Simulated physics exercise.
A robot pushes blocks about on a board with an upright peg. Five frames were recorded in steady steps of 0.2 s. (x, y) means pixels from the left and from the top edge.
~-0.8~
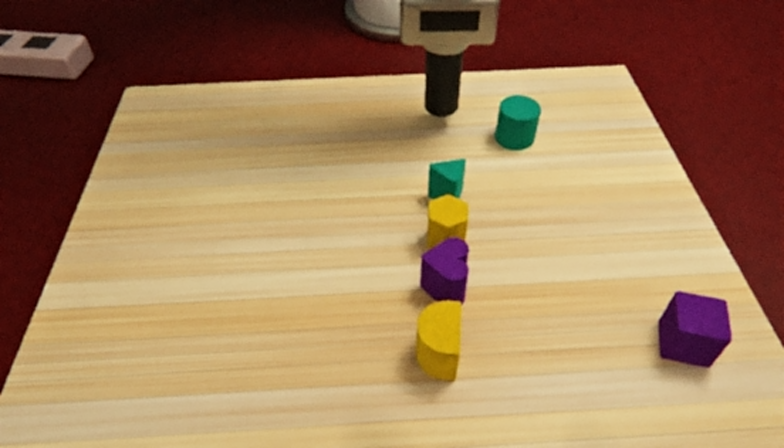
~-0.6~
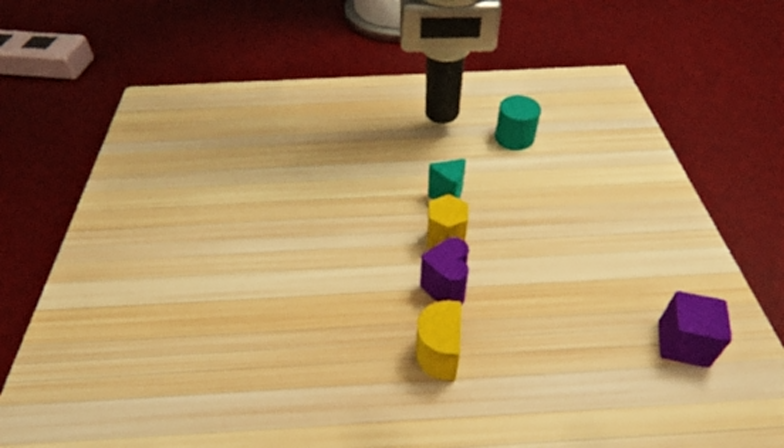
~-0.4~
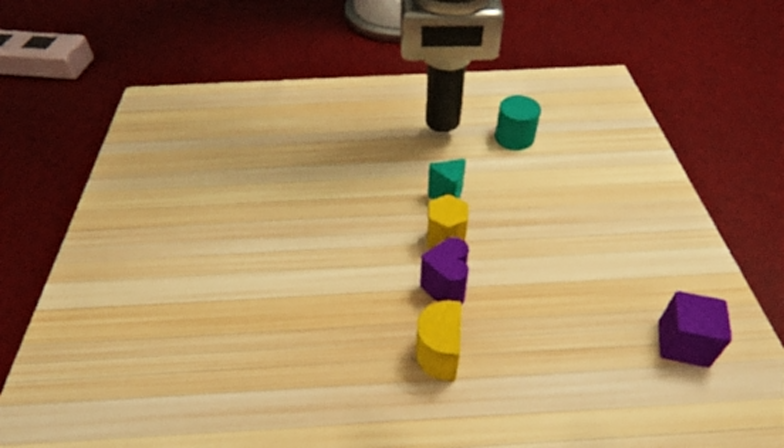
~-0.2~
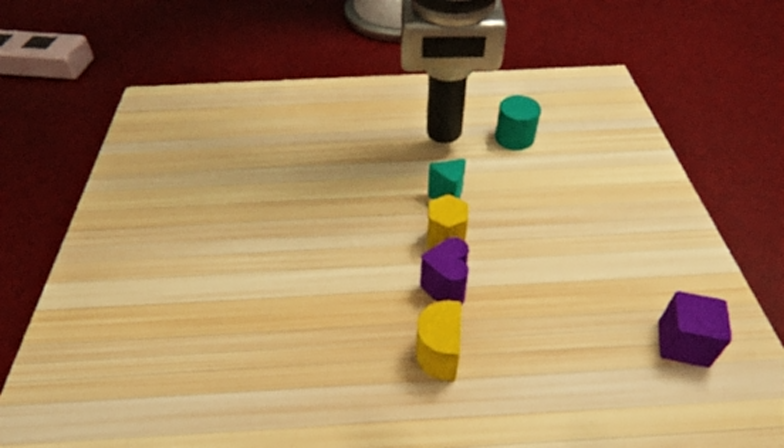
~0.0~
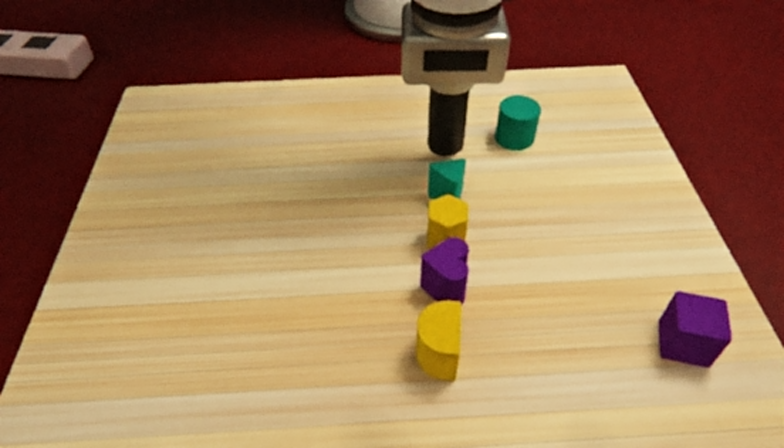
Robot arm with a dark peg moving slowly down toward a line of turquoise, yellow and purple blocks, which stay still.
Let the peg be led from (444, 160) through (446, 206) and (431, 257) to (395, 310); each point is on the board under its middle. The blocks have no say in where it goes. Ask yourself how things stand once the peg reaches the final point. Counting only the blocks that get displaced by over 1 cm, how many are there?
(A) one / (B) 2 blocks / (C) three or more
Correct choice: C.
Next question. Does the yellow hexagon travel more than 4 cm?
Yes - that is the case.
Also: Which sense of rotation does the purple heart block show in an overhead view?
That block twists counter-clockwise.
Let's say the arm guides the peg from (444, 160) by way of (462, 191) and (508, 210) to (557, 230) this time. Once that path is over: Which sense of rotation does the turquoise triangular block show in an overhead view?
From above, the turn goes clockwise.
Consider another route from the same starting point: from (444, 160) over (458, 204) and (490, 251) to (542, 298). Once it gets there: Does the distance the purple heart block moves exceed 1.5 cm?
No, it doesn't check out.
The first path, step by step. One third of the way, peg (448, 192); yellow hexagon (437, 225), turned 50° anticlockwise; turquoise triangular block (438, 199), turned 50° clockwise.
Two thirds of the way, peg (432, 243); yellow hexagon (409, 255), turned 110° anticlockwise; purple heart block (454, 269); turquoise triangular block (397, 223), turned 95° clockwise.
At the end, peg (394, 297); yellow D-shaped block unmoved; yellow hexagon (370, 315), turned 120° anticlockwise; purple heart block (454, 272), turned 20° anticlockwise; turquoise triangular block (394, 230), turned 140° clockwise.
